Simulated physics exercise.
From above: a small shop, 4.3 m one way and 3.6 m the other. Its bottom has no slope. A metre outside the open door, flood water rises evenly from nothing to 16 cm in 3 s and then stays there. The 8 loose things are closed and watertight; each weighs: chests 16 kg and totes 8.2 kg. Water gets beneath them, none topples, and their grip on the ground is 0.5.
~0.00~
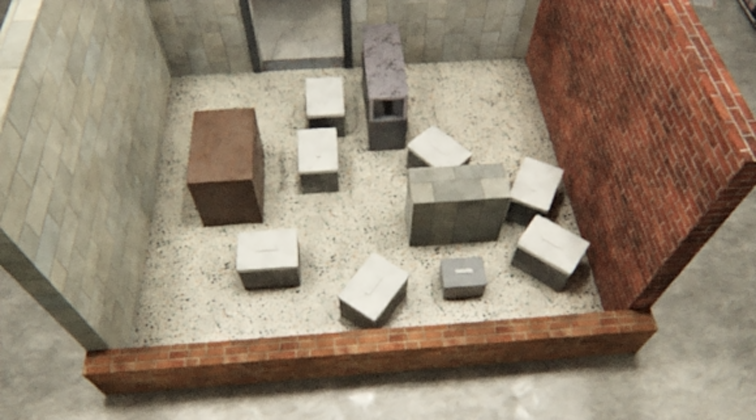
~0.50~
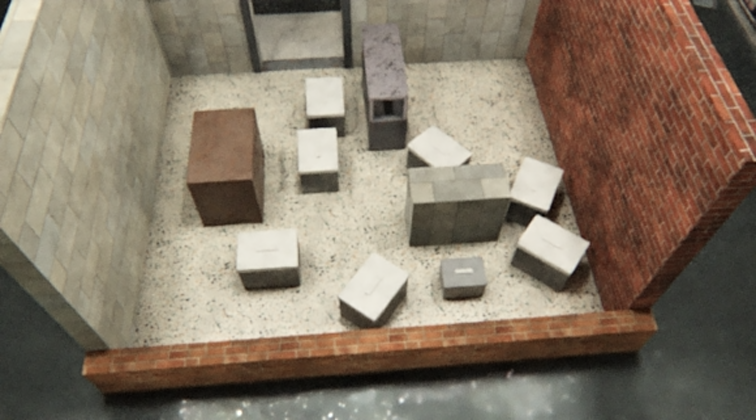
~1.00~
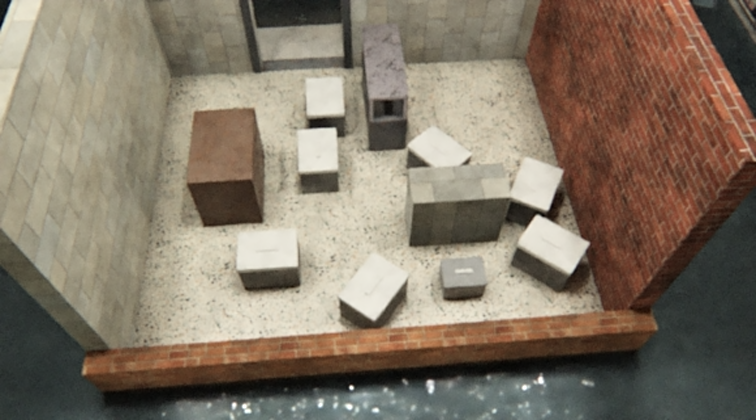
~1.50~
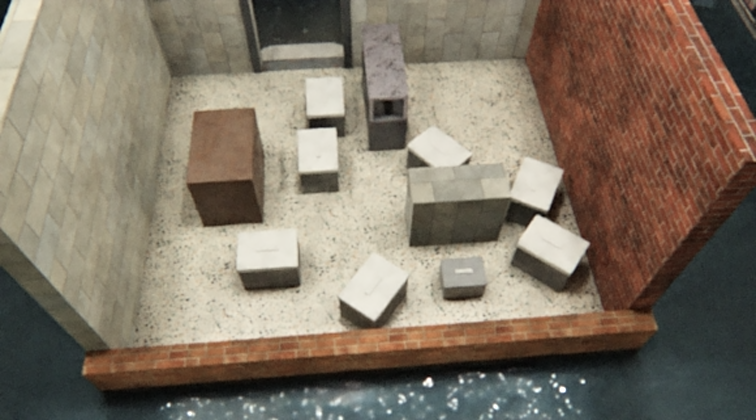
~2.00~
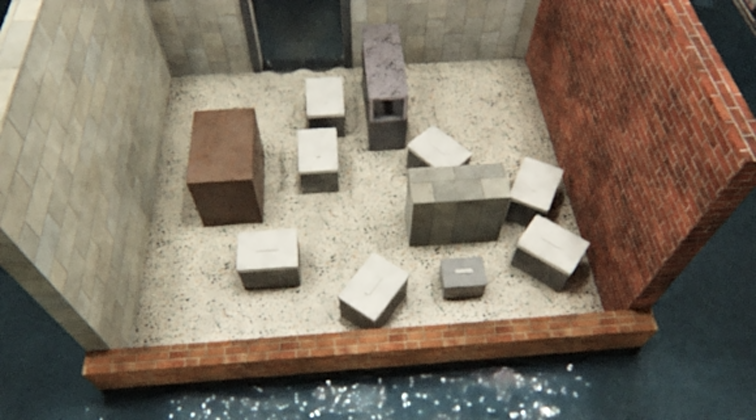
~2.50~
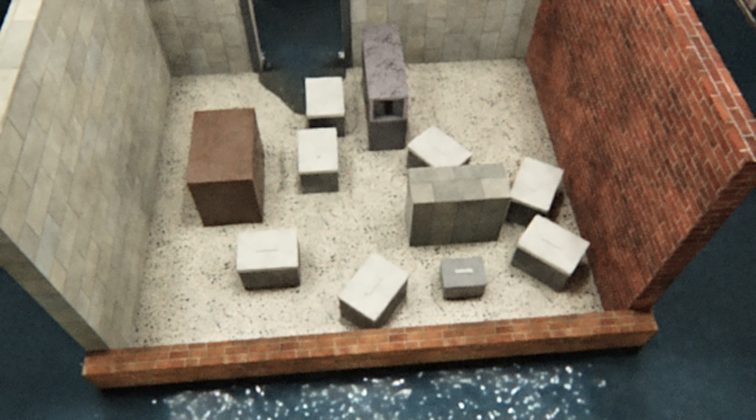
In this clip, seen from above, dark water spreads around a small walled shop holding pale boxes and larger blocks, then covers the ground outside the open doorway and begins edging in across the floor, while the objects stay still.
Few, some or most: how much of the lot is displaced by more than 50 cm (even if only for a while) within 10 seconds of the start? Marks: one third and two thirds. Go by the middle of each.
It is less than a third.
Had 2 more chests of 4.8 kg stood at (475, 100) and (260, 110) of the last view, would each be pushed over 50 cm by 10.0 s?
In that order: Less, past it.
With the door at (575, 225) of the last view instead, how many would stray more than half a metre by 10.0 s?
Then 5.
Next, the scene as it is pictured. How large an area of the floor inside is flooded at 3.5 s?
Some 2.0 m2.
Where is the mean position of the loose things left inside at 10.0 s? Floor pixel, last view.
At about (419, 246).
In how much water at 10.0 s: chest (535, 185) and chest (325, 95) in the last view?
Roughly 3 and 7 cm.
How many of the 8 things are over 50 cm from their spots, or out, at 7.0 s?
By then 0.
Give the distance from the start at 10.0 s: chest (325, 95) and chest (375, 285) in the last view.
In turn: 120 cm, 30 cm.
After 3.5 s 0 of 8 are over 50 cm from their spots; 0 afloat.
After 4.5 s 0 of 8 are over 50 cm from their spots; 0 afloat.
After 7.0 s 0 of 8 are over 50 cm from their spots; 0 afloat.
After 10.0 s 2 of 8 are over 50 cm from their spots, and 2 have been at some point; 3 afloat.
